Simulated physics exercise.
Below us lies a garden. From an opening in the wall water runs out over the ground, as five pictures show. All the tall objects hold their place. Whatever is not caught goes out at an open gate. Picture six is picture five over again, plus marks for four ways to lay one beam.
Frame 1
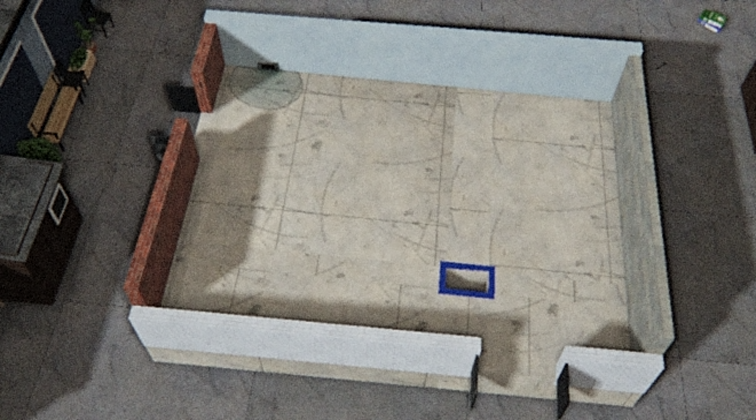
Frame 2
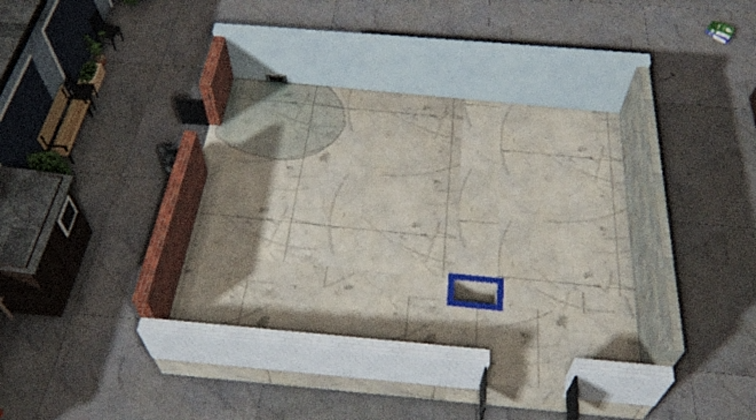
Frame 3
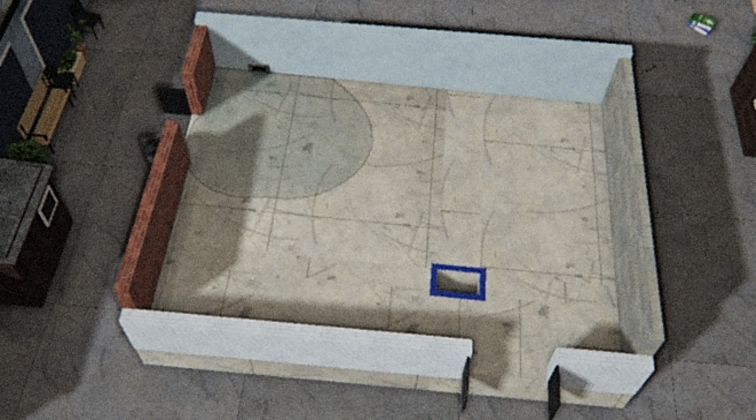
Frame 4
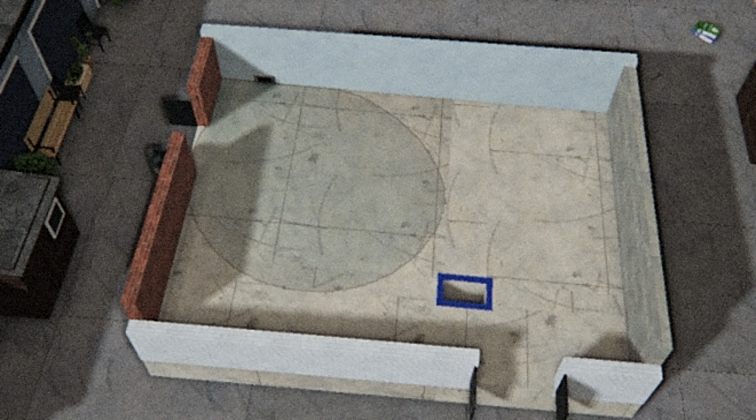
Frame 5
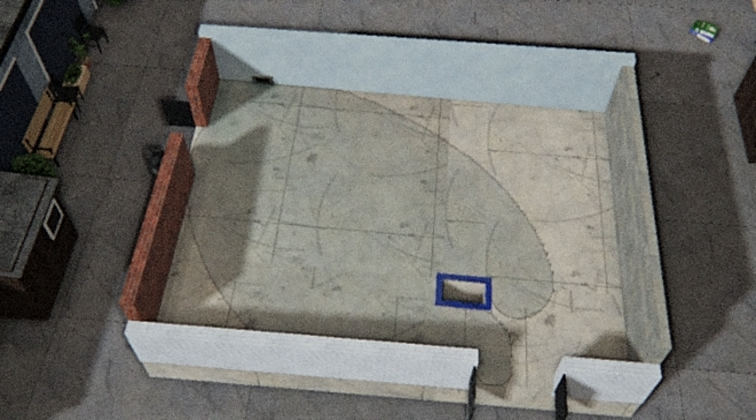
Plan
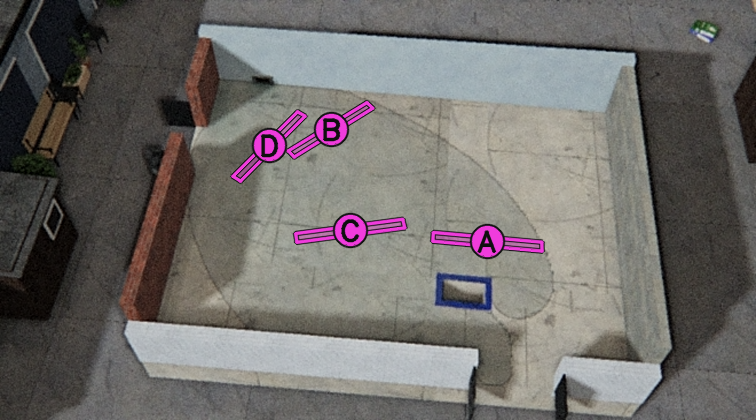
In a walled garden seen from above, a small patch of water by the top left corner spread steadily across the pale ground, covering more than half of it and reaching the blue-edged gully.
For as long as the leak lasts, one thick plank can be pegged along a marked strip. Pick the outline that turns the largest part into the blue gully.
A.
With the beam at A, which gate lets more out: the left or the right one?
The right one.
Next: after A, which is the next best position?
B it is.
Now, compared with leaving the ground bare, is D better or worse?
Position D is worse.
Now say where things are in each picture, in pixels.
Outfall at (268, 66); blue gully at (467, 280); open gate at (515, 362); open gate at (206, 136); water covers 3 % of the ground and shows as far out as (259, 105); blue gully still dry.
Water covers 9 % of the ground and shows as far out as (288, 156); blue gully still dry.
Water covers 19 % of the ground and shows as far out as (353, 173); blue gully still dry.
Water covers 38 % of the ground and shows as far out as (410, 258); blue gully still dry.
Water covers 61 % of the ground and shows as far out as (530, 306); blue gully taking water.
On the marked copy, A from (433, 236) to (541, 246); B from (291, 153) to (369, 105); C from (296, 237) to (403, 223); D from (236, 178) to (301, 113).
For position A, about 25 % of the stream runs into the blue gully, about 69 % out by the gates.
For position B, about 20 % of the stream runs into the blue gully, about 77 % out by the gates.
For position C, about 11 % of the stream runs into the blue gully, about 86 % out by the gates.
For position D, about 10 % of the stream runs into the blue gully, about 87 % out by the gates.
